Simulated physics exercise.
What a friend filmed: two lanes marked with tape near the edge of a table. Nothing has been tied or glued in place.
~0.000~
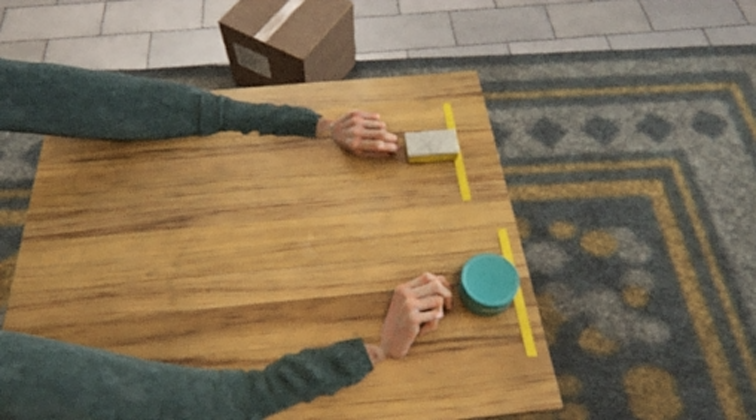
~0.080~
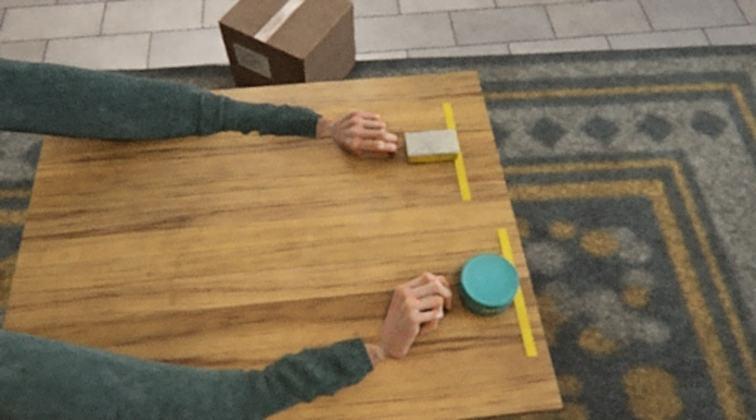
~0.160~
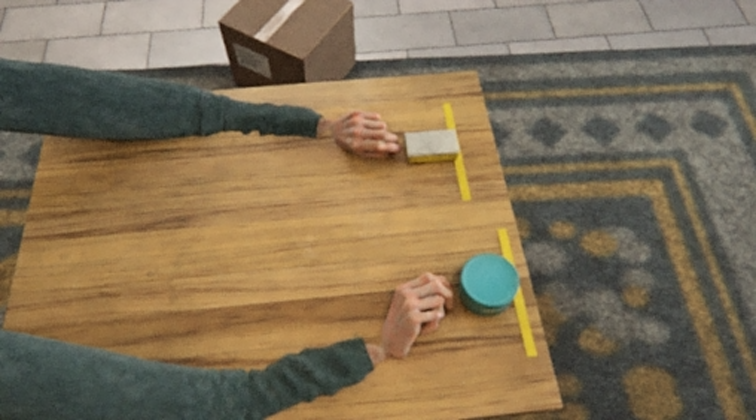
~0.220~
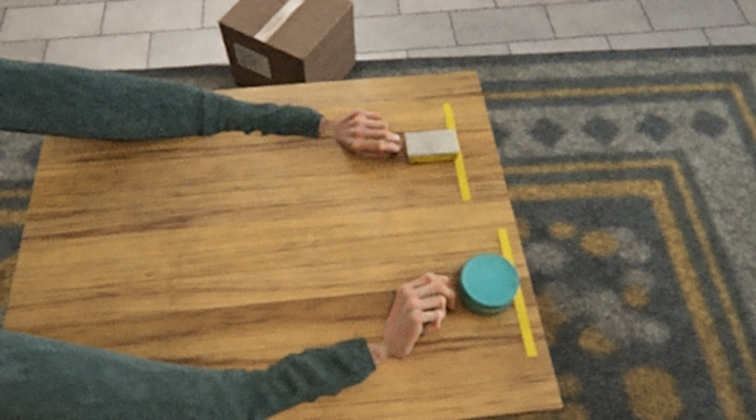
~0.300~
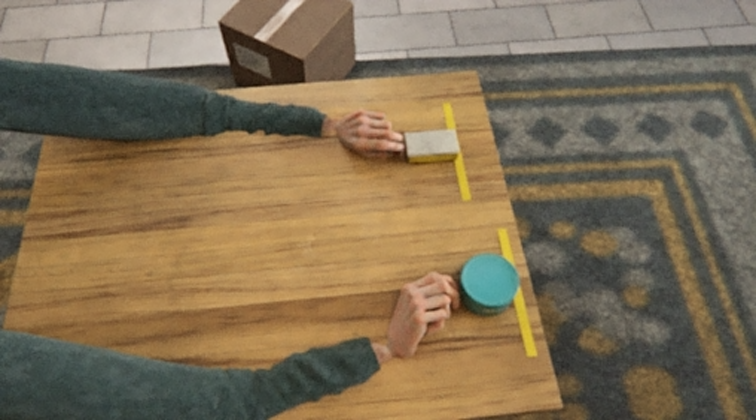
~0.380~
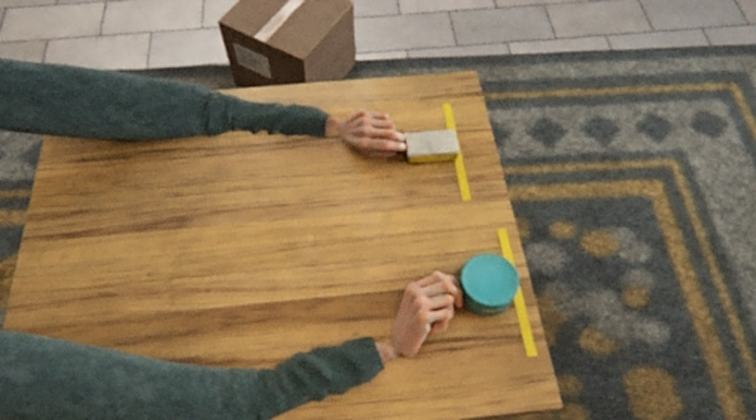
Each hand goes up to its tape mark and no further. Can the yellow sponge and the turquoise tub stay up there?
Well, the yellow sponge remains on the tabletop, and the turquoise tub goes off the side.
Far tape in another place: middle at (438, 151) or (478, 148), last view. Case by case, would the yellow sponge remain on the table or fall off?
Well, it does not go over the first time and does not stay on the second time.
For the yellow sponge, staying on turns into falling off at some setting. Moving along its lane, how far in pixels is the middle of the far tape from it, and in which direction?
The switch happens after a rightward move of 12 pixels.
After 1.80 s, yellow sponge displaced about its own width near (486, 142); turquoise tub turned 28° from its first pose near (554, 283).
In the end (3.4 s), the yellow sponge remains on top, near (487, 142); the turquoise tub falls off the table, near (470, 395).
